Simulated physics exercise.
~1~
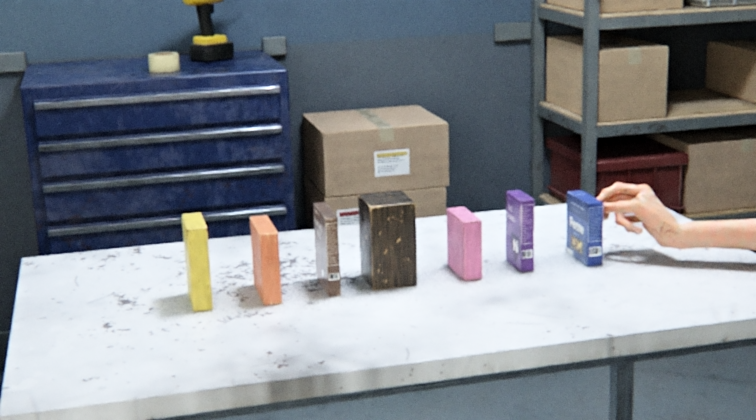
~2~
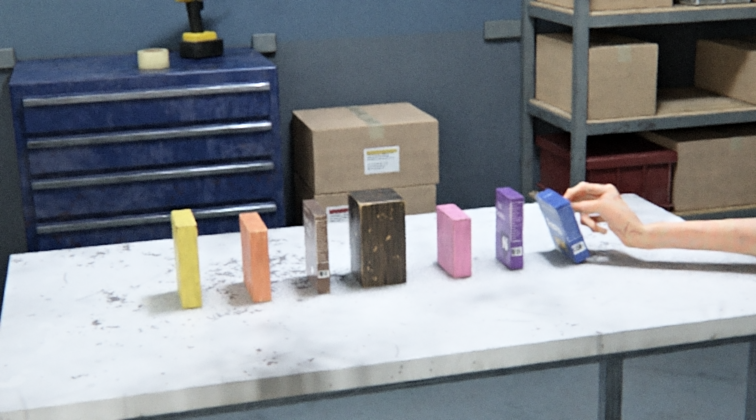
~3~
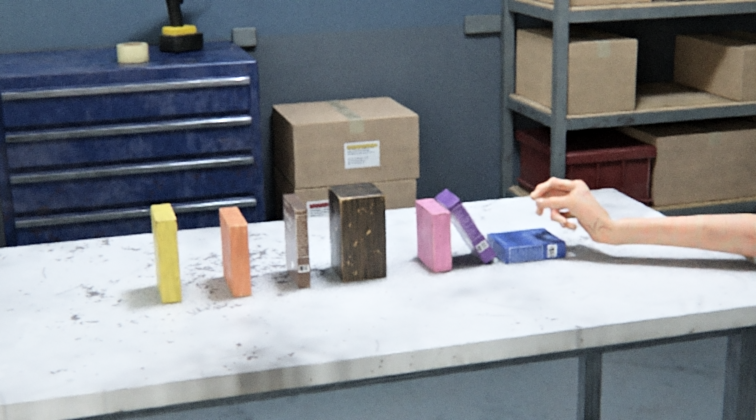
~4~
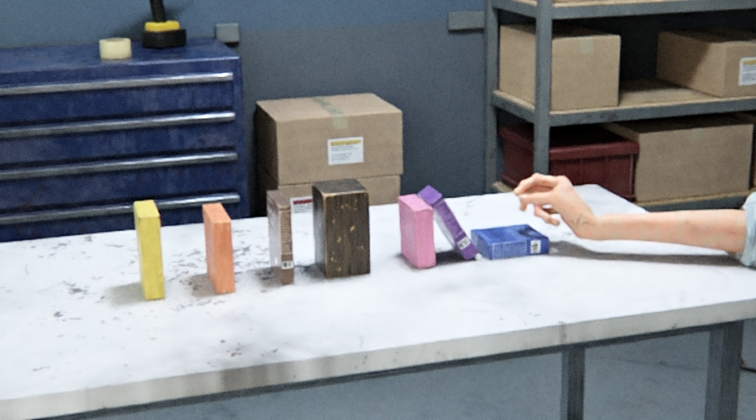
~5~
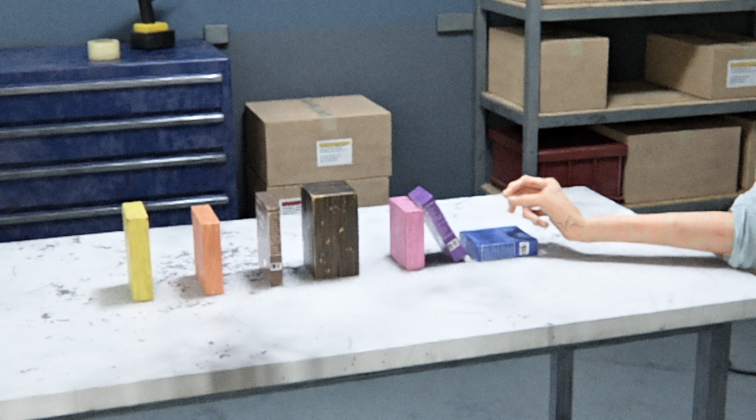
On a workshop table, a hand tipping a blue packet flat, knocking a purple packet to lean against a standing pink board.
